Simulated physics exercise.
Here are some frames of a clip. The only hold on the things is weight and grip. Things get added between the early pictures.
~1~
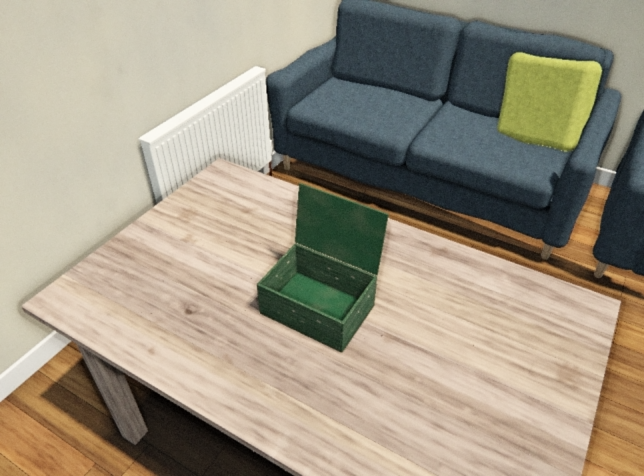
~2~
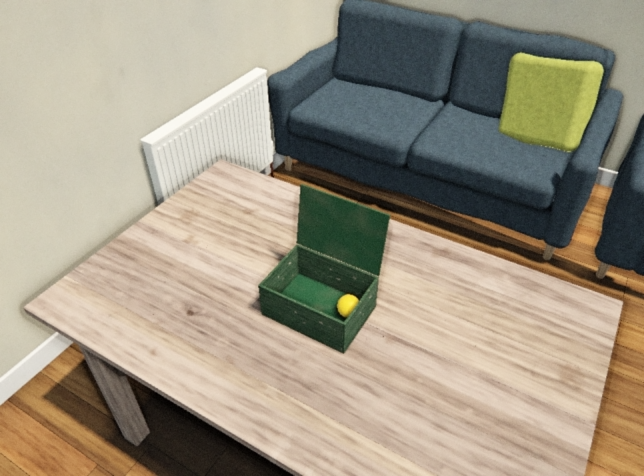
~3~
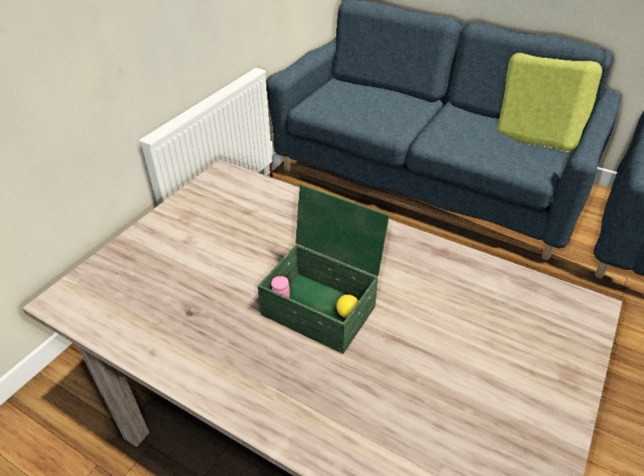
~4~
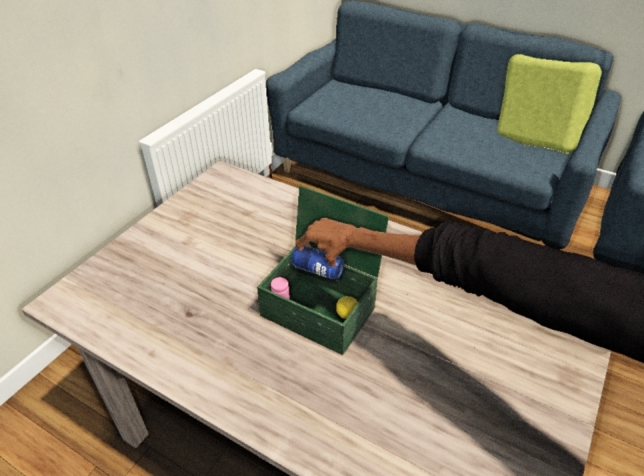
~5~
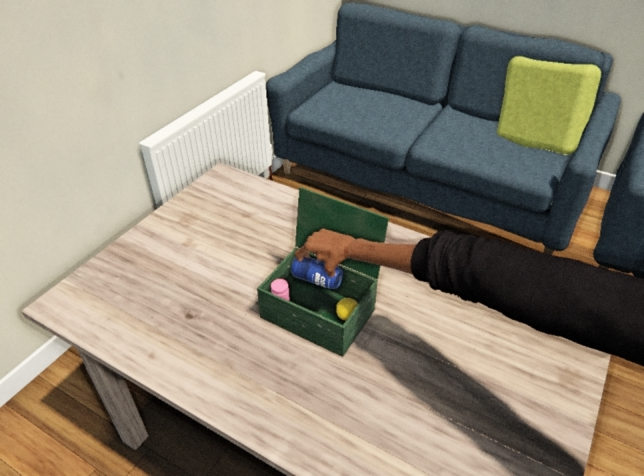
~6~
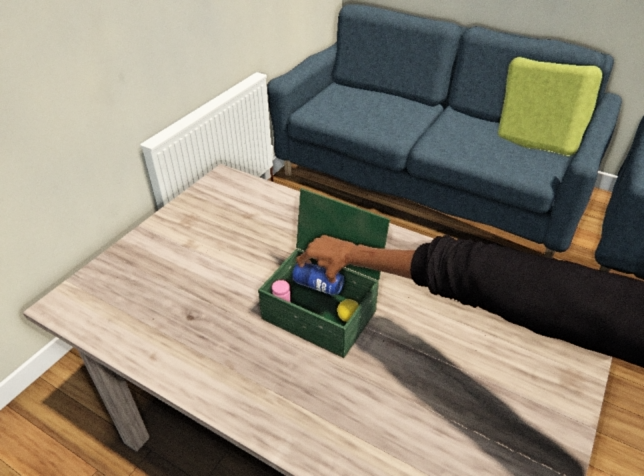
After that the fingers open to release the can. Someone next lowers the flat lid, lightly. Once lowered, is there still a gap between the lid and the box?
No, the lid meets the box.
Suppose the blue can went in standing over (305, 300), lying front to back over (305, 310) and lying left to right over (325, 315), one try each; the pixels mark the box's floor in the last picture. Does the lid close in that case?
On try one it won't go down; on try two it fits down fine; on try three it fits down fine.
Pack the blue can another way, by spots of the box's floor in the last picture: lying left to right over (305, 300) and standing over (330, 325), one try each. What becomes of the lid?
First time it drops into place, and next time it won't go down.
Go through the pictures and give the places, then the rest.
The last thing is not in view yet, in the first frame.
The last thing is not in view yet, in the second frame.
The last thing is not in view yet, in the third frame.
On its way; blue can (318, 262), in the fourth frame.
On its way; blue can (317, 272), in the fifth frame.
Put in, still held; blue can (318, 278), in the sixth frame.
Then, 0.40 s later than the last frame, blue can moved about its own width near (321, 303).
Then, 1.40 s later than the last frame, lid 72° above the rim; blue can moved about its own width near (318, 307); yellow lemon moved a little.
Then, 1.80 s later than the last frame, lid 42° above the rim; blue can moved about its own width near (317, 307); yellow lemon moved a little.
Then, 2.10 s later than the last frame, lid 14° above the rim; blue can moved about its own width near (317, 307); yellow lemon moved a little.
When it is over, lid shut; moved from the start, blue can; the other 2 as before. End places, in pixels of the last picture, blue can near (317, 308).
